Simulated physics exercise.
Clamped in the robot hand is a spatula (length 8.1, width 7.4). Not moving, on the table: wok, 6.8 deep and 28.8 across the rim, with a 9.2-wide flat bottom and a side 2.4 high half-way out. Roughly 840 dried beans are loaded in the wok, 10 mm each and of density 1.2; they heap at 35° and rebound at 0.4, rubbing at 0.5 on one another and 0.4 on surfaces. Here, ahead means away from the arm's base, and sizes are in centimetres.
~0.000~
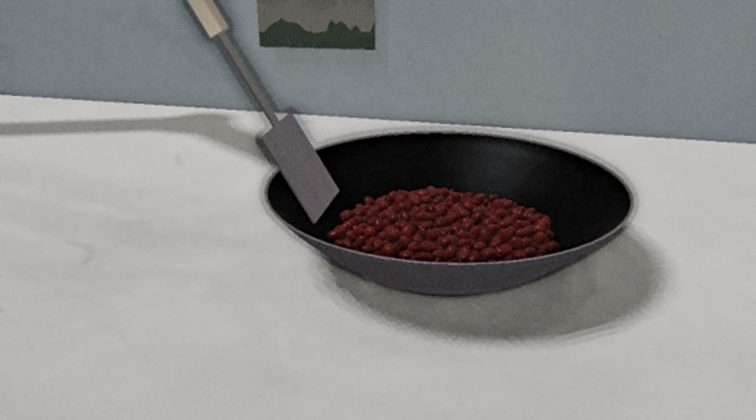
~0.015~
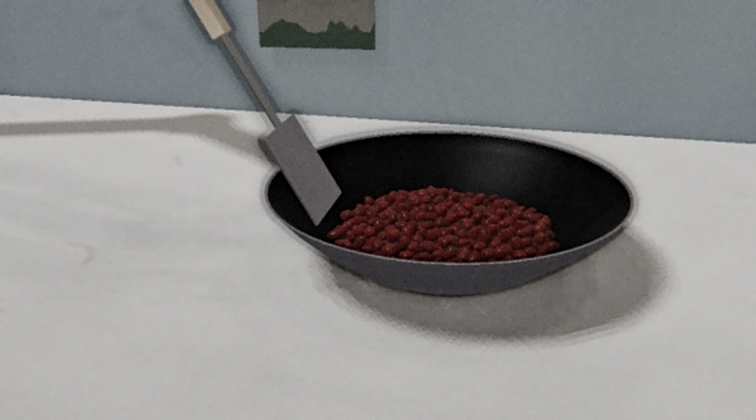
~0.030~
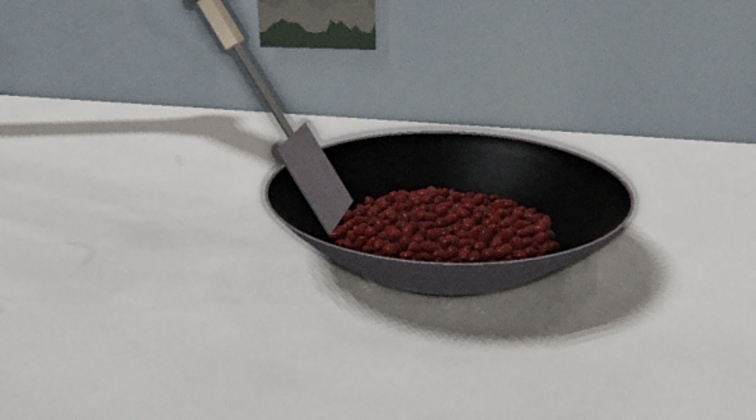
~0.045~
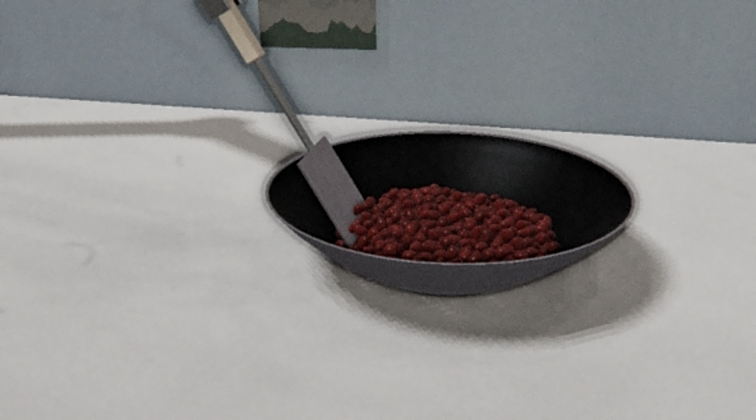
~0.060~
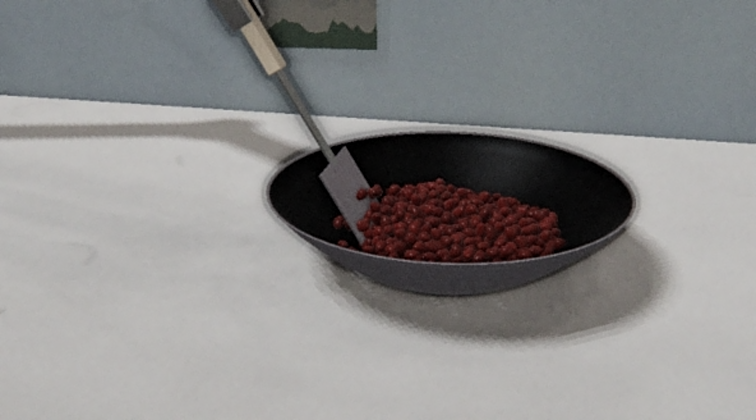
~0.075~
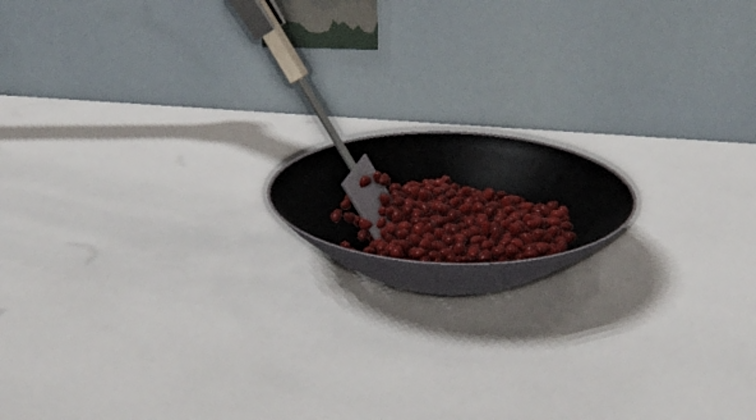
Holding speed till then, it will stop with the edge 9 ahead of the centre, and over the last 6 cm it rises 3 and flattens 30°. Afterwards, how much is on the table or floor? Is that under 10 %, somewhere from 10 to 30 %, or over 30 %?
It is over 30 %.
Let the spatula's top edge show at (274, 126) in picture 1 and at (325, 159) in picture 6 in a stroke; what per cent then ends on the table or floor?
Around 25 per cent finishes there.
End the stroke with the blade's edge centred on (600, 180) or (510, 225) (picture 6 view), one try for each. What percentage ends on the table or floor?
Around 45 per cent for the first try and 5 per cent for the second.
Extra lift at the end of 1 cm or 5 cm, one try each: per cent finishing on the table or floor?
You'd get some 40 per cent with the first setting and some 40 per cent with the second.
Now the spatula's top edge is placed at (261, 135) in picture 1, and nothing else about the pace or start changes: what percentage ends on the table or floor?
I'd estimate close to 40 per cent.
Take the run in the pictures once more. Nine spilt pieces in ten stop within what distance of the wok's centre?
Distance from centre: Approx. 45 cm.
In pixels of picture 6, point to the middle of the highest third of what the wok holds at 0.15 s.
Centre: Roughly (545, 208) in the last picture.
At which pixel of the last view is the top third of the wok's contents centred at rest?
It is centred near (543, 231) in the last view.
By 0.11 s, sloping 59°, highest piece 10 above the table; 838 in the wok.
By 0.15 s, sloping 51°, highest piece 12 above the table; 838 in the wok.
By 0.37 s, sloping 29°, highest piece 14 above the table; 494 in the wok, 127 on the table or floor, 217 on the blade or in flight.
By 1.42 s, sloping 29°, highest piece 6 above the table; 493 in the wok, 345 on the table or floor.
Final count, 493 in the wok, 345 on the table or floor. That is 41 % on the table or floor.
